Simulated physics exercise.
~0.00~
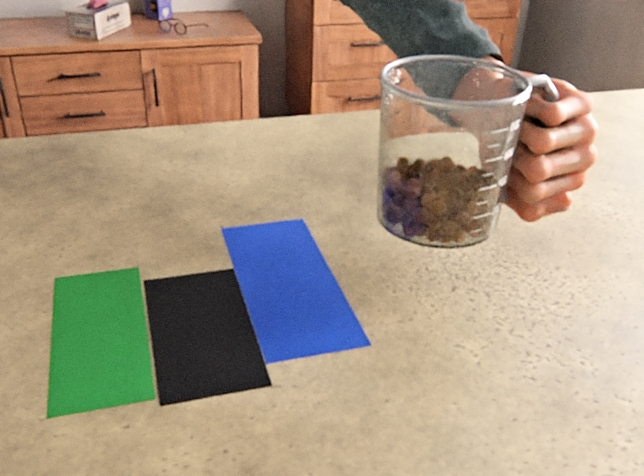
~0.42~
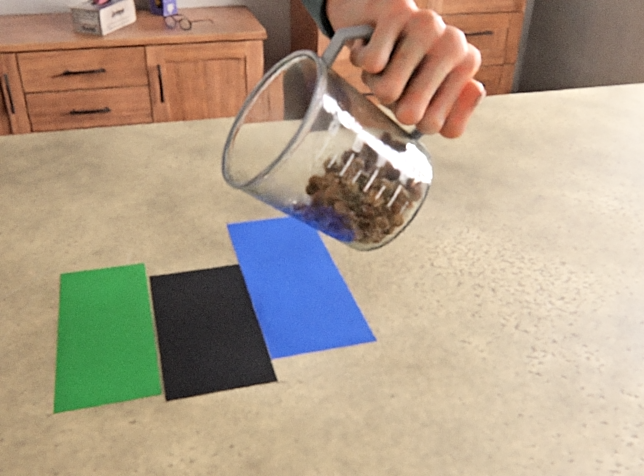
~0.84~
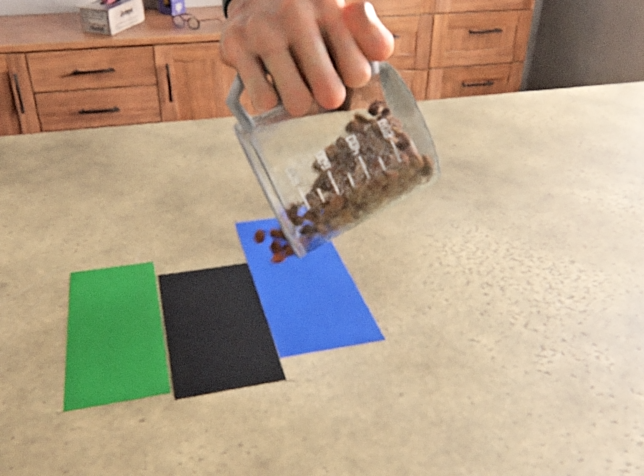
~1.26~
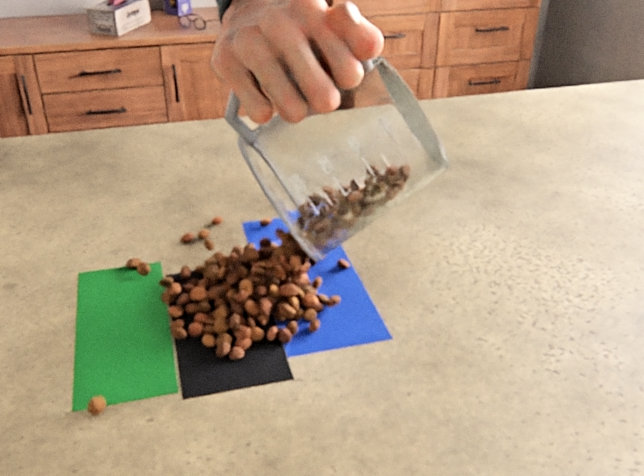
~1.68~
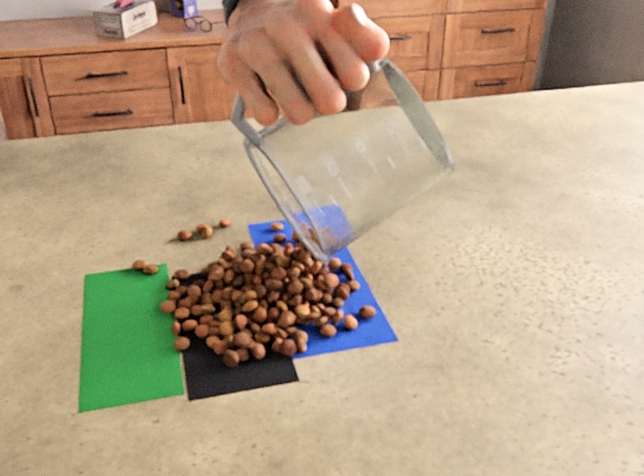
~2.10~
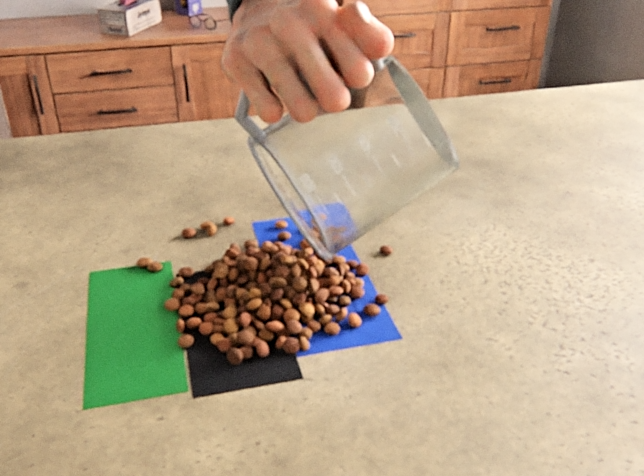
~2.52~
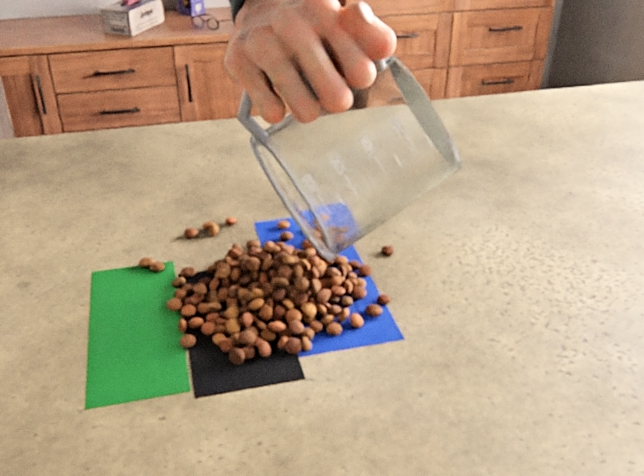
To begin with, a hand holds a clear jug of brown kibble upright above a speckled table, where green, black and blue mats lie side by side. The hand moves the jug left and tilts it over the blue mat. As it tips further, the first few bits drop near the top of the blue mat. Then the kibble pours out in a rush, heaping across the black and blue mats while a few bits scatter beyond. Finally, the hand holds the nearly emptied jug tilted over a still pile covering much of both mats, the green one left almost bare.
